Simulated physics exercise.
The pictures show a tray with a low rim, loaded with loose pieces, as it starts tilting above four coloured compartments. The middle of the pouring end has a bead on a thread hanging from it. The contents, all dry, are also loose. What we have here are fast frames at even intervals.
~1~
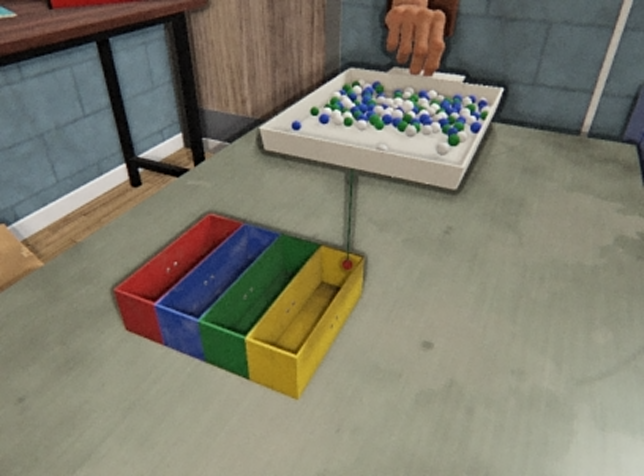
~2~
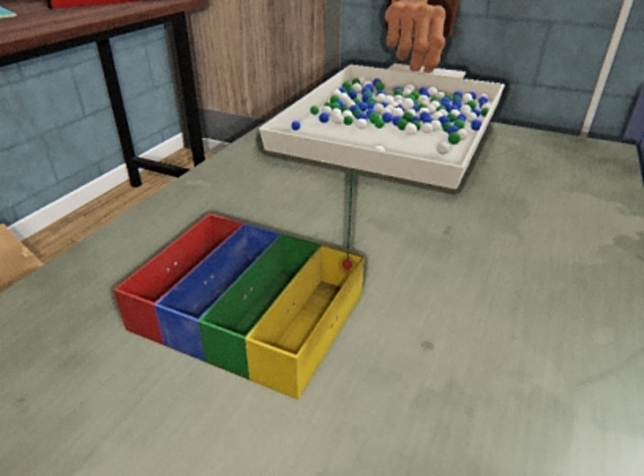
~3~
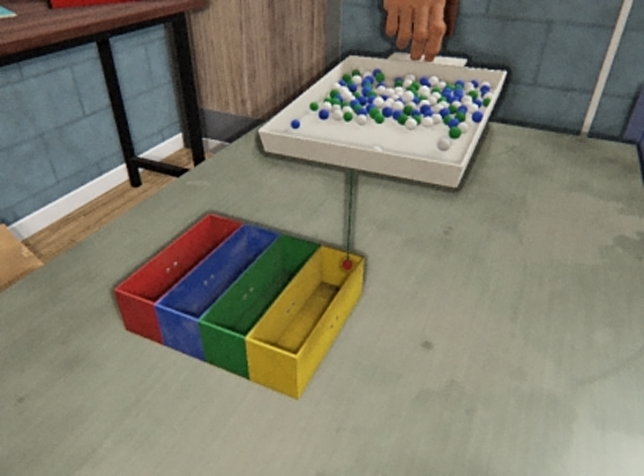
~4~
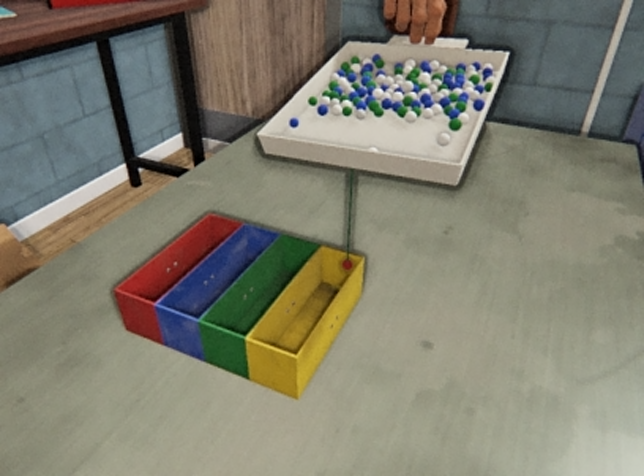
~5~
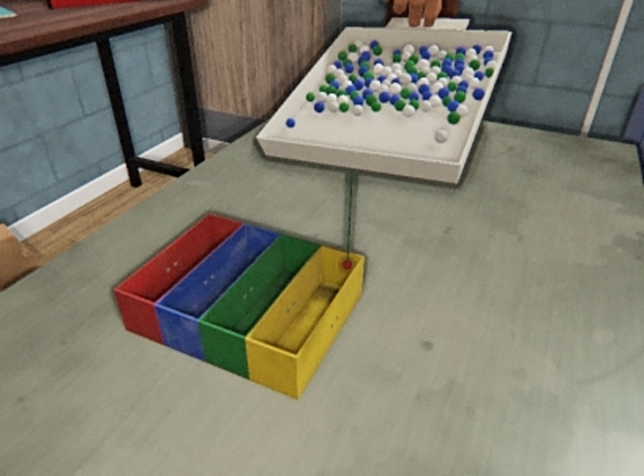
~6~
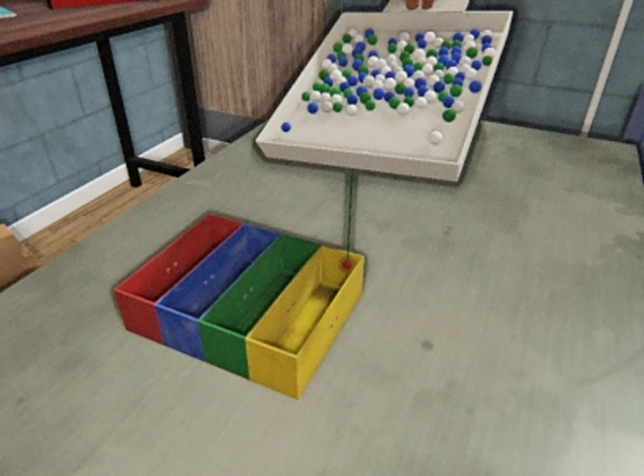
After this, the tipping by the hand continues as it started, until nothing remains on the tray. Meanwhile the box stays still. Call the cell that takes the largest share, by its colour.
Most goes to the green cell.
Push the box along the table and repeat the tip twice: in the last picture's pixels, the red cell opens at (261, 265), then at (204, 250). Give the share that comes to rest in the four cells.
You'd get near 90 percent first and near 90 percent next.
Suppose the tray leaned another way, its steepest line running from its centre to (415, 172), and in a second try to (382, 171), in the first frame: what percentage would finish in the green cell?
Roughly 0 percent, then 0 percent.
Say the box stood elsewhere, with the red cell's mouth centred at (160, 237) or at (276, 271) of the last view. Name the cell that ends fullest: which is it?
For the first position it is the yellow one, and for the second it is the red one.
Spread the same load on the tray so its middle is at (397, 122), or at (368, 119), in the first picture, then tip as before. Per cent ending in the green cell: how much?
Estimates in order: 50 percent, 50 percent.
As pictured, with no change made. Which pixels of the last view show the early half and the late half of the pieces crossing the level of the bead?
Early half (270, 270), late half (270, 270).
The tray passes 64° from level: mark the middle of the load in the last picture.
(315, 138).
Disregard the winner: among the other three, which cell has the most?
That is that yellow cell.
Shortly afterwards, tray tipped steeply; the bulk on the tray; only a few in the green cell; only a few in the yellow cell; only a few in the blue cell; a little falling or outside the box.
Next, tray tipped past a quarter turn; near a third on the tray; a little in the green cell; a little in the yellow cell; a little in the blue cell; only a few in the red cell; near a quarter falling or outside the box.
Some moments later, tray tipped past a quarter turn; near half in the green cell; near a quarter in the yellow cell; a little in the blue cell; only a few in the red cell; a little falling or outside the box.
In the end, tray tipped past a quarter turn; near half in the green cell; near a quarter in the yellow cell; a little in the blue cell; only a few in the red cell; a little outside the box.
